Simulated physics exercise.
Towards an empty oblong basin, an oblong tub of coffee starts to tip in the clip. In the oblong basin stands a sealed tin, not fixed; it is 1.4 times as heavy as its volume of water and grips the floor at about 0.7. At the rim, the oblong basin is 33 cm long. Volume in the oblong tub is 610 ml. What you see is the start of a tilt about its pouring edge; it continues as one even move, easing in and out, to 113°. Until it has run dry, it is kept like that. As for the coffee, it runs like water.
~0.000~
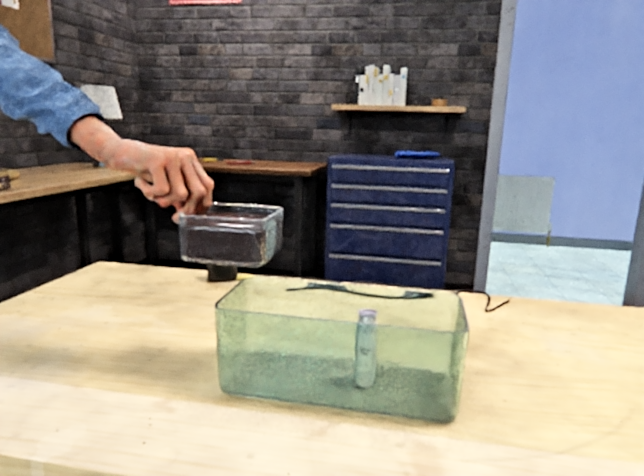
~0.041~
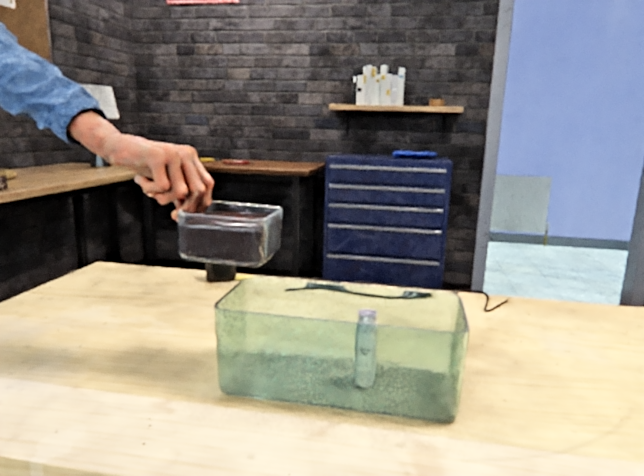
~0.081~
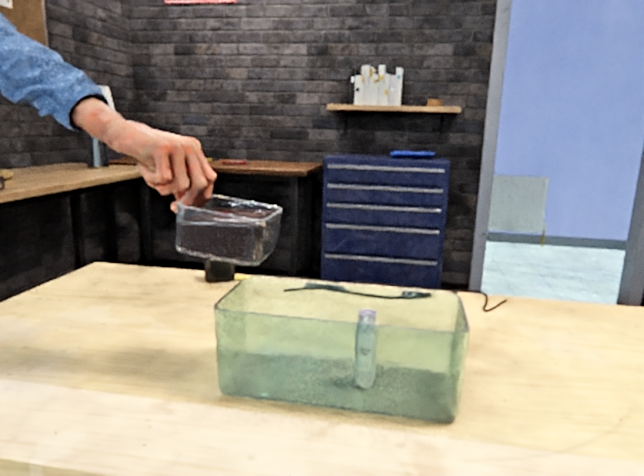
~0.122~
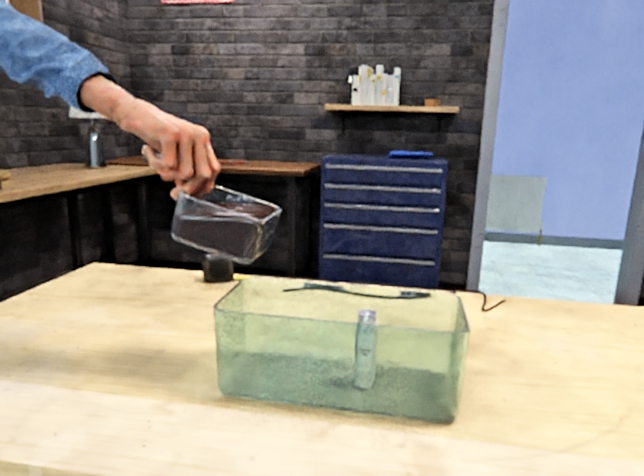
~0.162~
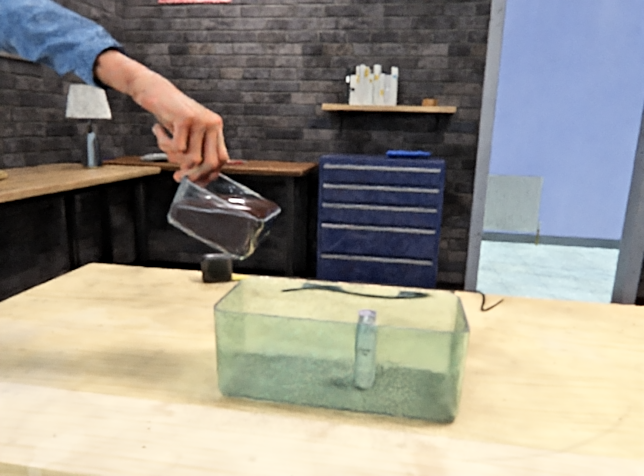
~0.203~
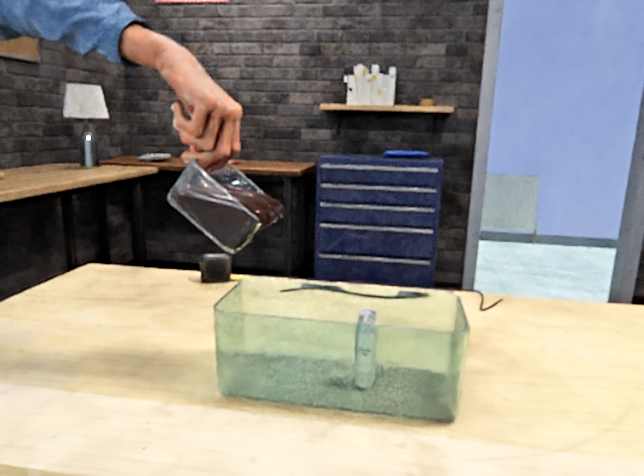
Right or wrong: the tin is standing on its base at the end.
Wrong, it is lying on its side.
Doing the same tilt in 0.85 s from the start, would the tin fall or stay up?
Outcome - the tin remains standing.
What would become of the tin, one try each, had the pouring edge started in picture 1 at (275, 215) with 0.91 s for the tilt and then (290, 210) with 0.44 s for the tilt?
Try 1: Still standing; try 2: Still standing.
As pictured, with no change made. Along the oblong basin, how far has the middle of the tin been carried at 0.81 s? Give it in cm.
The tin has gone some 4 cm.
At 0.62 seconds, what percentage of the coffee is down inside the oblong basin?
About 90 %.
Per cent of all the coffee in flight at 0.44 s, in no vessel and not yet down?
60 %.
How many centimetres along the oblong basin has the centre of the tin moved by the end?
The tin's middle ends up about 7.0 cm along the basin.
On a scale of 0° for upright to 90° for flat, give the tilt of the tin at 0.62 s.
I'd put it at close to 10 degrees off upright.
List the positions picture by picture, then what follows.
In the first frame, it leans 0°; its right rim is at (274, 215); the coffee meets the walls at (197, 217) and (274, 222); the oblong basin's rim runs from (231, 292) to (465, 313); the tin's top is at (368, 316).
In the second frame, it leans 2°; its right rim is at (274, 215); the coffee meets the walls at (196, 216) and (273, 220).
In the third frame, it leans 7°; its right rim is at (273, 216); the coffee meets the walls at (195, 213) and (273, 216).
In the fourth frame, it leans 15°; its right rim is at (273, 216); the coffee meets the walls at (192, 208) and (273, 212).
In the fifth frame, it leans 26°; its right rim is at (272, 216); the coffee meets the walls at (188, 197) and (271, 210); 2 per cent is over the edge.
In the sixth frame, it leans 39°; its right rim is at (271, 216); the coffee meets the walls at (190, 181) and (269, 204); 6 per cent is over the edge.
By 0.44 s the tilt is 109° and 25 per cent is still to pour; the tin stands where it began.
By 0.62 s the tilt is 113° and 2 per cent is still to pour; the tin leans 10°.
By 0.81 s the tilt is 113° and 0 per cent is still to pour; the tin leans 43°.
By 1.01 s the tilt is 113° and 0 per cent is still to pour; the tin lies on its side.
At rest the tin lies on its side.
